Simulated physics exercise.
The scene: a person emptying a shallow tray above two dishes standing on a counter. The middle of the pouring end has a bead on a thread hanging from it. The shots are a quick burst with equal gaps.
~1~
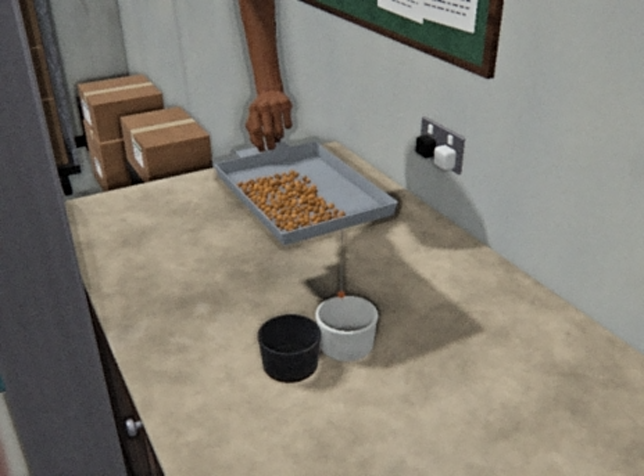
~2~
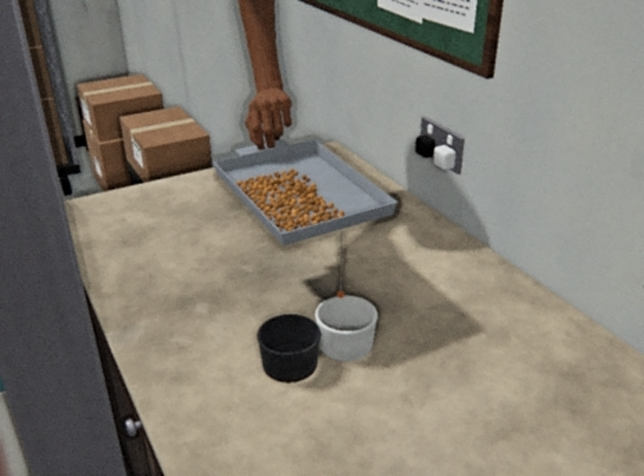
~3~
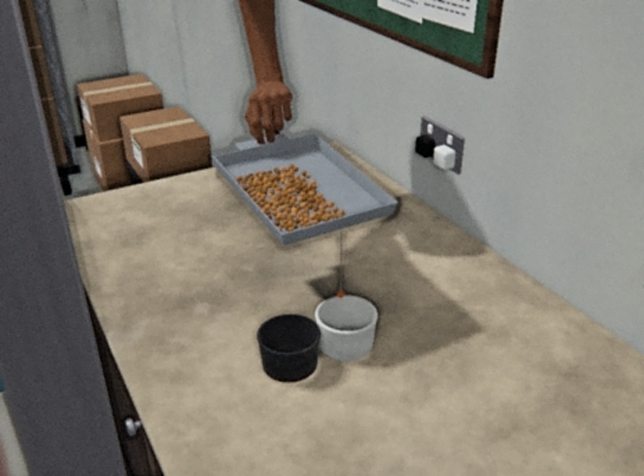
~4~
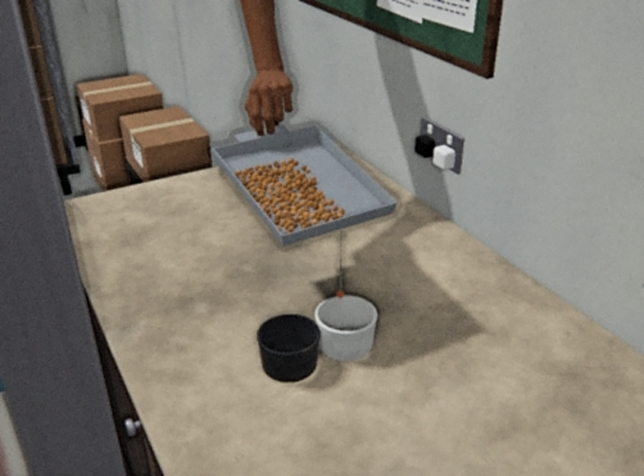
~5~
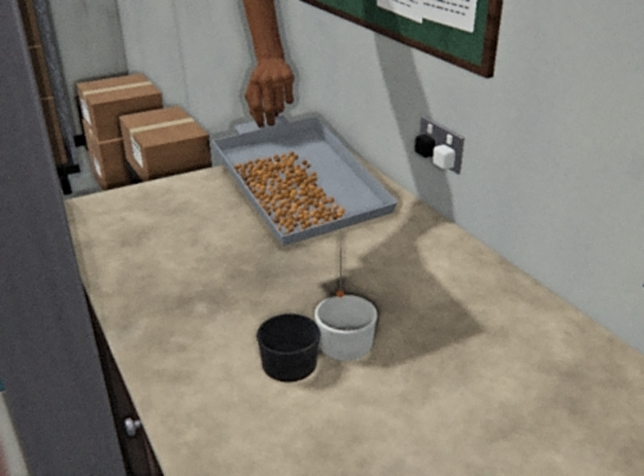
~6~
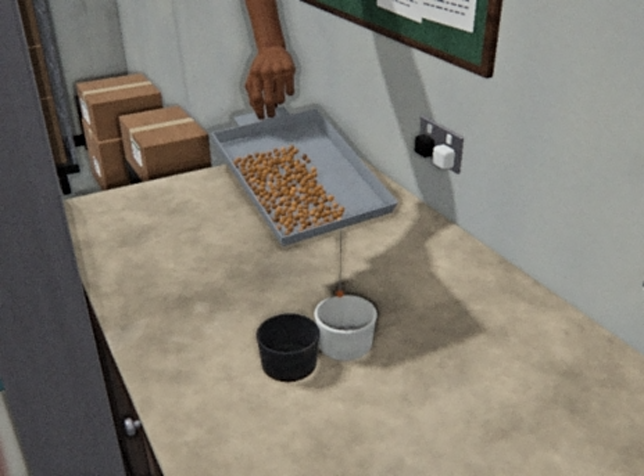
The clip opens on a hand at the far end of a shallow grey tray of roasted chickpeas, held level above a black dish and a white dish on a counter. The tray then tilts slightly, its pouring end dipping toward the left corner, while the dishes stay still.
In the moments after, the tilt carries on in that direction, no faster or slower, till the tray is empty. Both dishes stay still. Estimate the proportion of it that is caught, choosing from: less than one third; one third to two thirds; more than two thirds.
The share caught will be moderate, a third to two thirds of the load.
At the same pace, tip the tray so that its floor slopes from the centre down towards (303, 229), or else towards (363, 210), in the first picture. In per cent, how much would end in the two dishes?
About 80 % and 10 %.
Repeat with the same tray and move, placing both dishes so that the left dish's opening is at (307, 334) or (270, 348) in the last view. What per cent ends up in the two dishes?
In order, 80 % and 70 %.
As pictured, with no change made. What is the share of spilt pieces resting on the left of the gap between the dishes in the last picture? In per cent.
Around 10 percent of the pieces.
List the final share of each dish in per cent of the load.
Estimate - left dish 30 percent, right dish 20 percent.
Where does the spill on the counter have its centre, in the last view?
Check roughly (363, 379) and you'll find the middle.
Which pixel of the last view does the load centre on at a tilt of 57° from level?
About (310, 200).
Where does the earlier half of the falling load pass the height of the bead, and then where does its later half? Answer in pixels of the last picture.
It goes through near (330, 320) first, then near (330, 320).
Just after the last frame, tray tipped steeply; every one on the tray.
A moment on, tray tipped right over; almost all on the tray; just a few in the right dish; just a few in the air.
Further on, tray tipped past a quarter turn; roughly a quarter in the left dish; roughly a quarter in the right dish; roughly half outside both.
When it is over, tray tipped past a quarter turn; roughly a quarter in the left dish; roughly a quarter in the right dish; roughly half outside both.
